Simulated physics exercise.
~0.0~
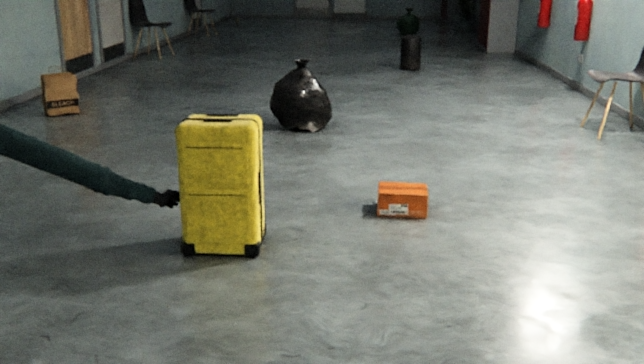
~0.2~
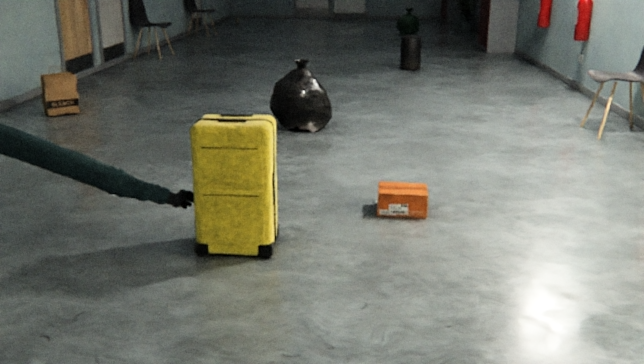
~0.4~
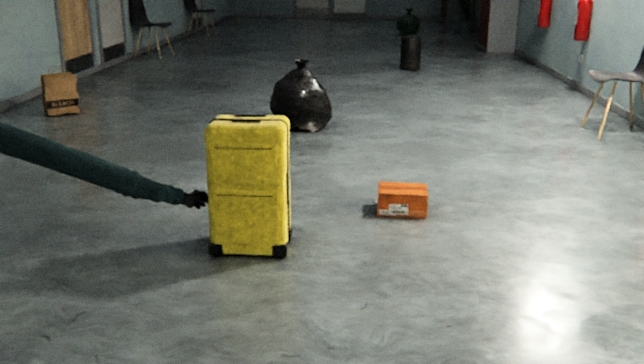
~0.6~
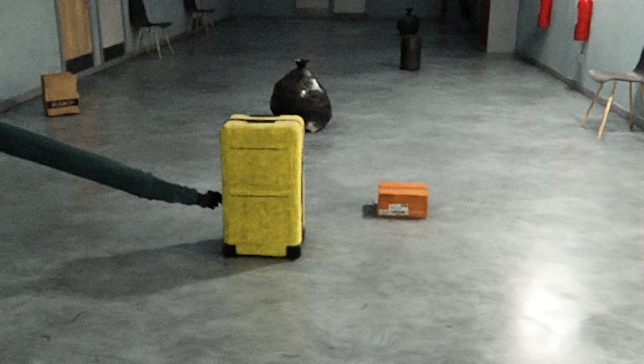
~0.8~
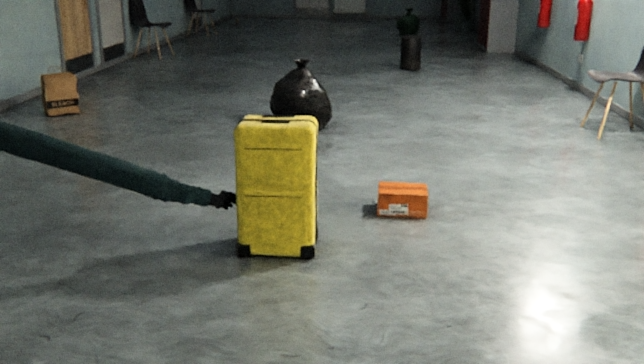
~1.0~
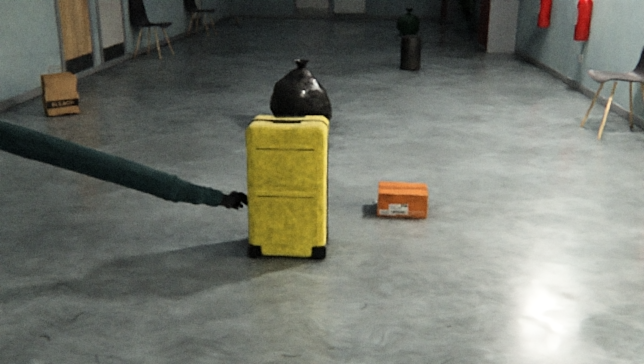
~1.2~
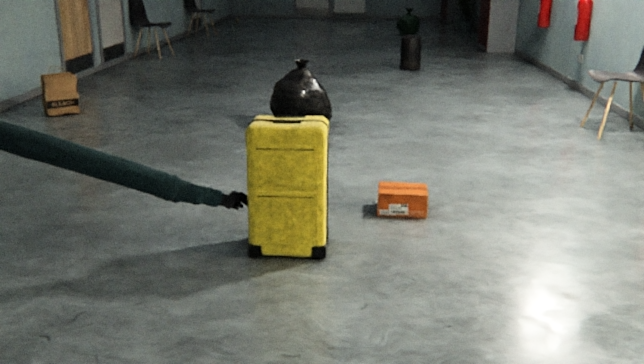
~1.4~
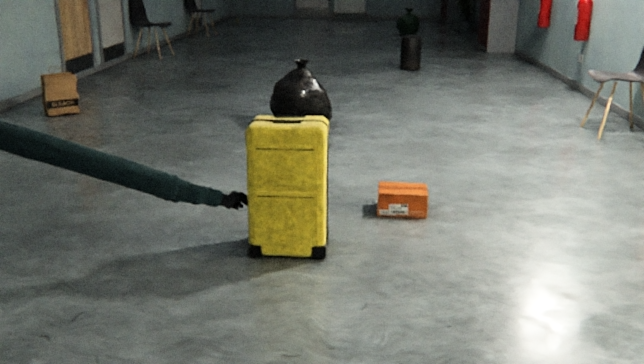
At the start, a yellow suitcase stands upright on the grey floor of a wide hallway, with a dark green arm reaching in from the left and touching its side low down. An orange box sits to the right, while a black bag, chairs and other items rest farther back. The arm pushes the suitcase steadily to the right, and it slides upright, gradually covering part of the black bag behind it. The suitcase then stops short of the orange box. It ends still standing, with the arm held beside it and the orange box where it began.
